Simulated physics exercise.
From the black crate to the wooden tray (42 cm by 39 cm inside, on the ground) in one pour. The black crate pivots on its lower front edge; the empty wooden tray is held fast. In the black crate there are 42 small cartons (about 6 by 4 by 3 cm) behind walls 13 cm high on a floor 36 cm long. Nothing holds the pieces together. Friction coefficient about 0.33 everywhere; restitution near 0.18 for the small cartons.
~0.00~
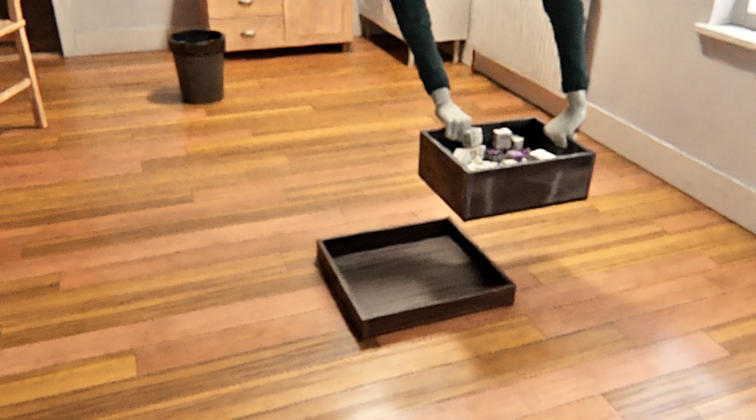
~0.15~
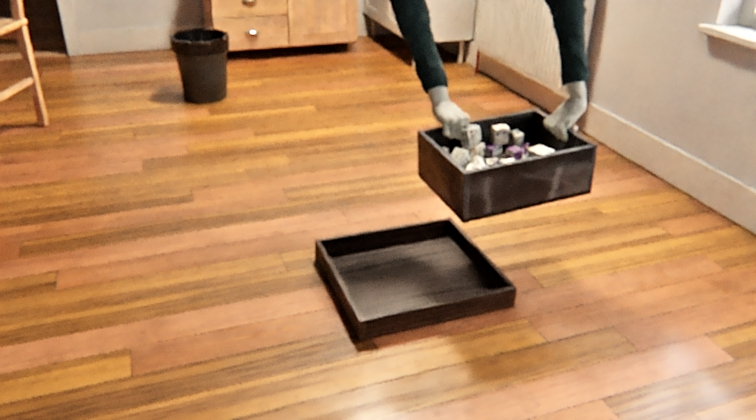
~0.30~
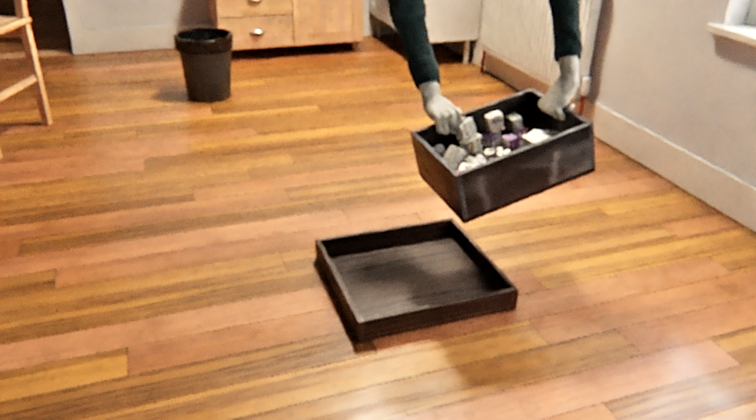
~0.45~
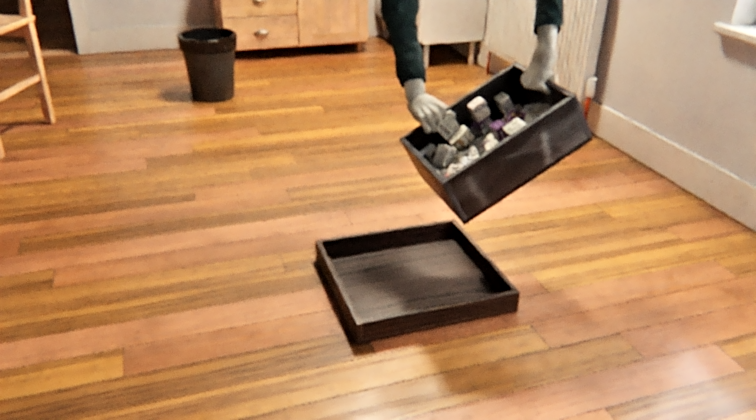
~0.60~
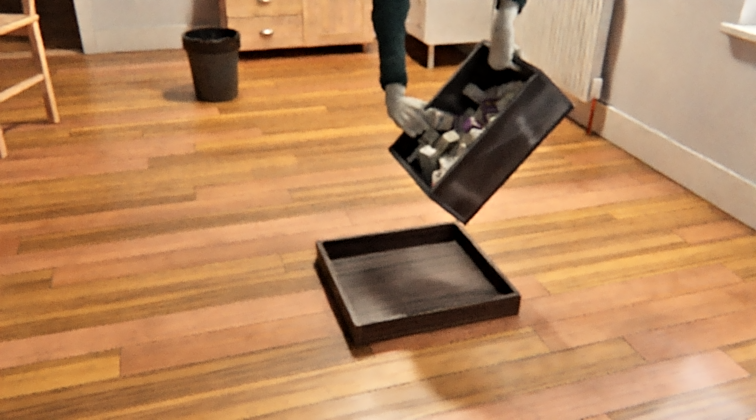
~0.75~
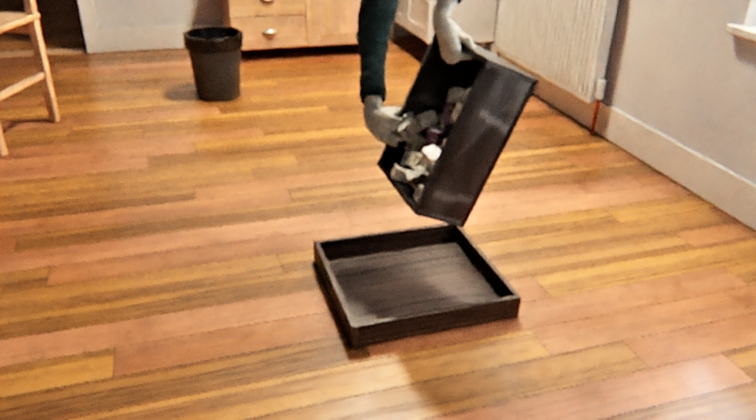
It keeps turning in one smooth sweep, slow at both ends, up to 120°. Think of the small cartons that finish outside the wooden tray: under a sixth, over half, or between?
From a sixth to a half of the small cartons end outside the wooden tray.
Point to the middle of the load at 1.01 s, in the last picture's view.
Around (416, 176).
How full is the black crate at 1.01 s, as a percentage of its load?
Roughly 95 per cent is still inside.
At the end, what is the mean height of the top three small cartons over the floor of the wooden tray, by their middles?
Some 8 cm.
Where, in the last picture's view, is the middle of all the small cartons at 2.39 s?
Near (346, 289).
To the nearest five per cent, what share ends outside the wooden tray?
Near 40 in a hundred.
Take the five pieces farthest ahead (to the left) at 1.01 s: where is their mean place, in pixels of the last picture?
Near (358, 235).
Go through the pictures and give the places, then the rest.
In the first frame (we follow the rim corner now nearest the camera; the camera moves round a little), black crate at (472, 171); wooden tray at (366, 317); tilt 0°; nothing out yet.
The second frame shows black crate at (468, 172); tilt 4°.
The third frame shows black crate at (460, 173); tilt 14°.
The fourth frame shows black crate at (446, 180); tilt 30°.
The fifth frame shows black crate at (430, 192); tilt 48°.
The sixth frame shows black crate at (416, 208); wooden tray at (357, 325); tilt 67°; nothing out yet.
After 1.01 s, tilt 98°; 39 still in the black crate, 2 in the wooden tray and 1 in the air.
After 1.34 s, tilt 120°; 13 still in the black crate, 9 in the wooden tray, 4 outside the wooden tray and 16 in the air.
After 1.80 s, tilt 120°; 25 in the wooden tray and 17 outside the wooden tray.
When it is over (at 2.39 s), 25 in the wooden tray and 17 outside the wooden tray. Asked share, 17 of 42, 40 per cent.
